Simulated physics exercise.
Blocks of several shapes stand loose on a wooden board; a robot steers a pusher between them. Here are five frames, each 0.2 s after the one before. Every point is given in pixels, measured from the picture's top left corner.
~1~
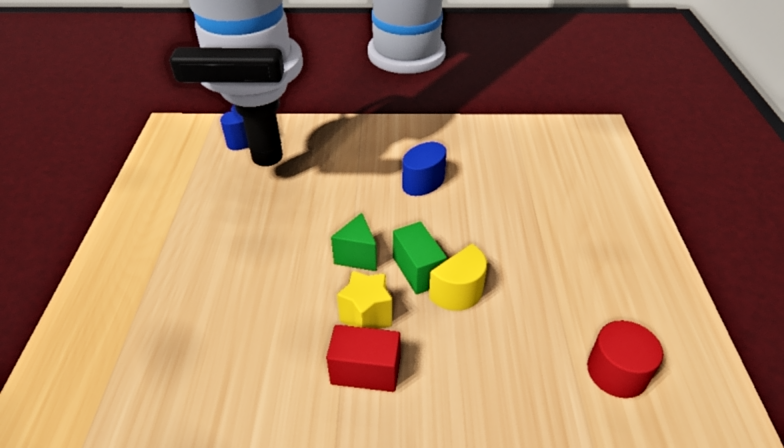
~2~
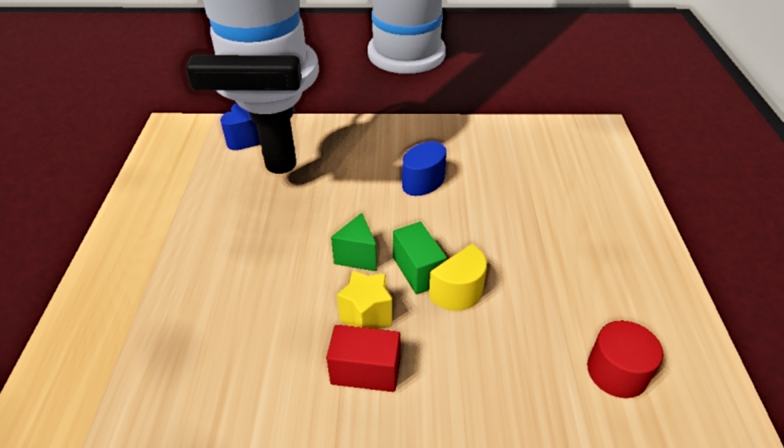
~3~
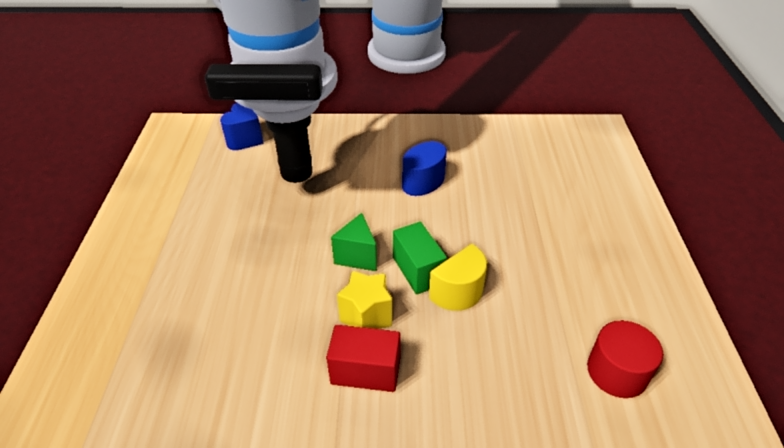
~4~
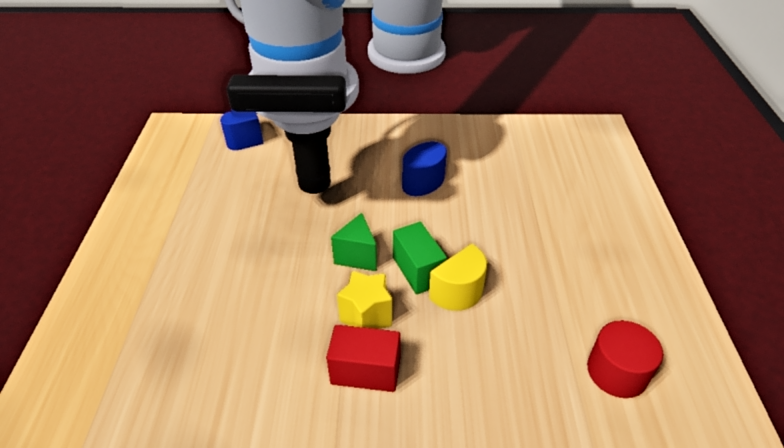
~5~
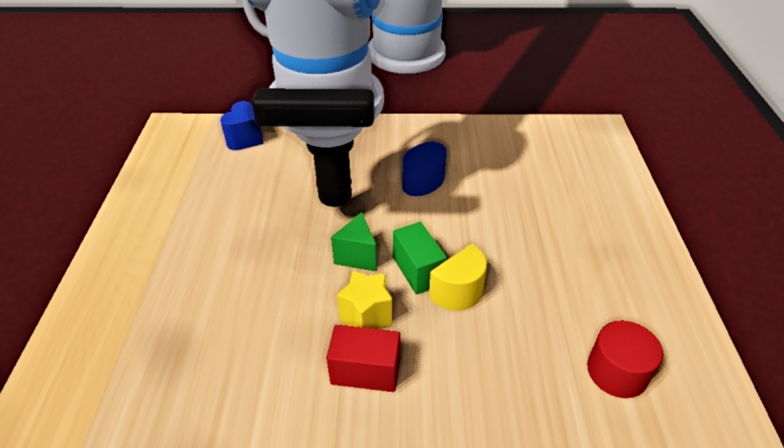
A pale wooden board on a dark red surface is seen from above at an angle by a camera that stays still. Blue blocks stand toward the back, green and yellow blocks cluster near the middle above a red oblong, and a red cylinder sits at the right. The robot arm moves its black pusher steadily rightward and nearer, from beside the back-left blue block to just behind the green triangle, while the blocks stay still.
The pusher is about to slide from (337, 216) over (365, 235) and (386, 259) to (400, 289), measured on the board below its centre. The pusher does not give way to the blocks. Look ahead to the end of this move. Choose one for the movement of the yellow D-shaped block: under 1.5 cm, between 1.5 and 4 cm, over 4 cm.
Once the path is done, the yellow D-shaped block lies 1.5 to 4 cm from its present place.
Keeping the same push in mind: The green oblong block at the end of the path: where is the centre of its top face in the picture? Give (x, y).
The green oblong block ends near (450, 267).
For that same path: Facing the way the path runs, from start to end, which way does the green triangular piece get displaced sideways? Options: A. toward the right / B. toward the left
(A)
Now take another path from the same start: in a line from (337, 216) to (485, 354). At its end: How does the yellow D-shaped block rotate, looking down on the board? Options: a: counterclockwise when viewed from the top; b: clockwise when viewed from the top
Choice a: Counterclockwise when viewed from the top.
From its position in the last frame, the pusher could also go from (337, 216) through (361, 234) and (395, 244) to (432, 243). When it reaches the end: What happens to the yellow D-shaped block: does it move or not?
That block slides.
On the path given first. One third of the way, pusher (364, 216); green triangular piece (358, 235), turned 20° clockwise.
Two thirds of the way, pusher (386, 240); green triangular piece (364, 250), turned 85° clockwise; green oblong block (431, 251); yellow D-shaped block (475, 270).
At the end, pusher (400, 270); green triangular piece (363, 263), turned 120° clockwise; yellow star block (363, 293); green oblong block (450, 267), turned 45° anticlockwise; yellow D-shaped block (496, 279), turned 25° anticlockwise.
